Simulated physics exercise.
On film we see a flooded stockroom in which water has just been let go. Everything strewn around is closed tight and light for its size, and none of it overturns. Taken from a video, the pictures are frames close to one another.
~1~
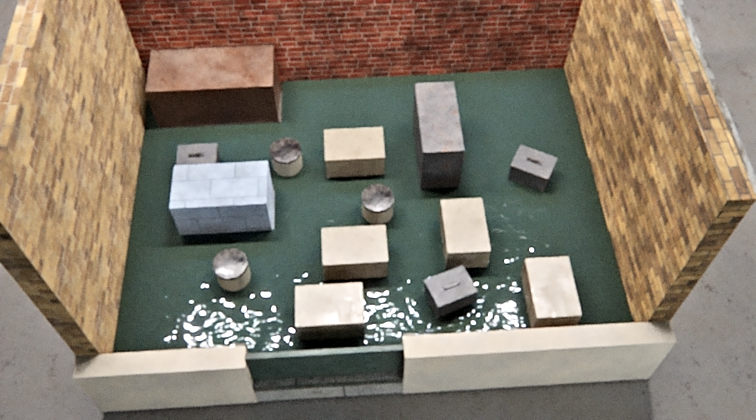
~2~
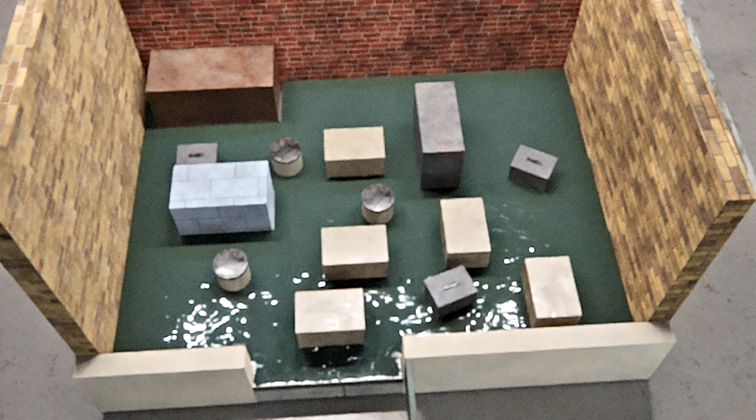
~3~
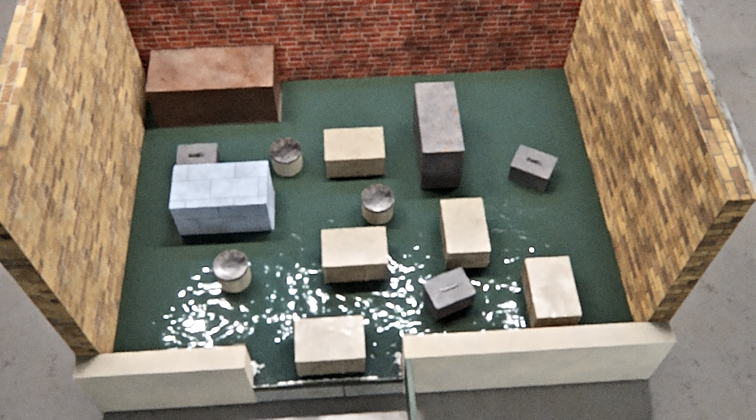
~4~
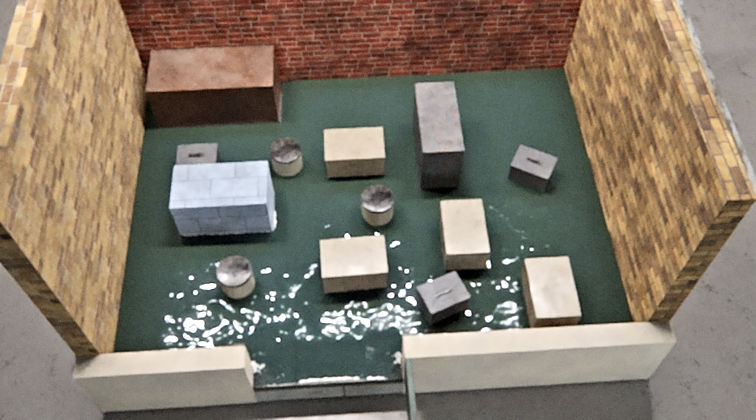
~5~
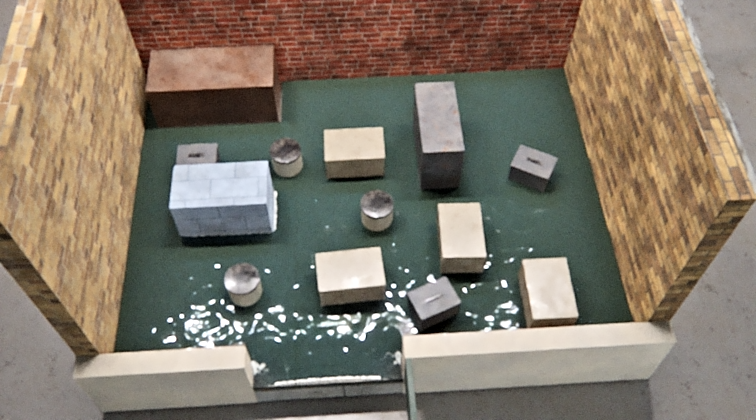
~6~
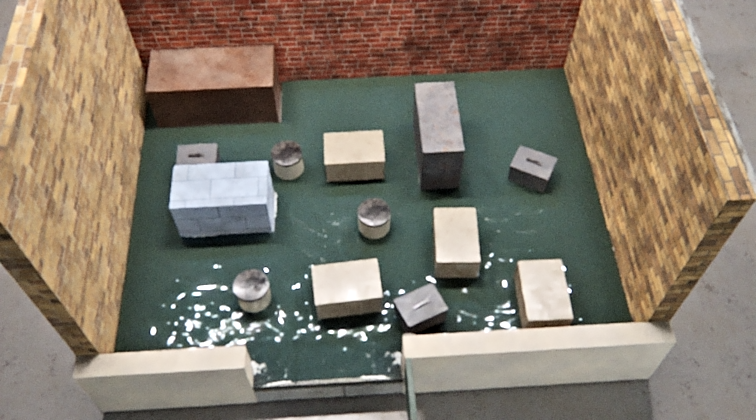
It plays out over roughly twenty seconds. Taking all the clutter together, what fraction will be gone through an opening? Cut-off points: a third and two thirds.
At least two thirds.
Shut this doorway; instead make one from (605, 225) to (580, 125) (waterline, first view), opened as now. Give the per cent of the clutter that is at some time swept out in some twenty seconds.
60 %.
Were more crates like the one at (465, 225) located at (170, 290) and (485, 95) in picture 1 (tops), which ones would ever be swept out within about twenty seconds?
Listed first makes it out, listed second does not escape.
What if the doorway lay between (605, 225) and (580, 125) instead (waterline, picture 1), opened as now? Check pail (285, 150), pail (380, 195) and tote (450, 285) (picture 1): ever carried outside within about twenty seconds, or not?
Listed order gives stays put, departs, departs.
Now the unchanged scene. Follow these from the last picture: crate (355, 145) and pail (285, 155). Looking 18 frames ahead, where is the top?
Estimated: (334, 249); (293, 310).
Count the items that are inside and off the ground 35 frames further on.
The number is 2.
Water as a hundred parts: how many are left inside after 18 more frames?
Around 66 in a hundred.
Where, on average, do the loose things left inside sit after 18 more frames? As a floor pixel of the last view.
At about (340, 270).
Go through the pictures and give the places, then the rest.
The first picture shows a crate at (354, 245), afloat; a tote at (451, 286), afloat; 0 of 11 have shifted.
The second picture shows a crate at (354, 245) floats; a tote at (451, 286) floats; 0 of 11 have shifted.
The third picture shows a crate at (354, 246), afloat; a tote at (449, 288), afloat; 1 of 11 have shifted.
The fourth picture shows a crate at (354, 256), afloat, close to its start; a tote at (444, 292) floats, close to its start; 4 of 11 have shifted.
The fifth picture shows a crate at (350, 269), afloat, close to its start; a tote at (434, 298) floats, close to its start; 6 of 11 have shifted.
The sixth picture shows a crate at (347, 281), afloat, a stride from its start; a tote at (421, 305) floats, a stride from its start; 7 of 11 have shifted.
A moment on, 4 of 11 are out; 7 afloat.
Next, 6 of 11 are out; 5 afloat.
Later, 9 of 11 are out; 2 afloat.
In the end, 9 of 11 are out; 2 afloat.
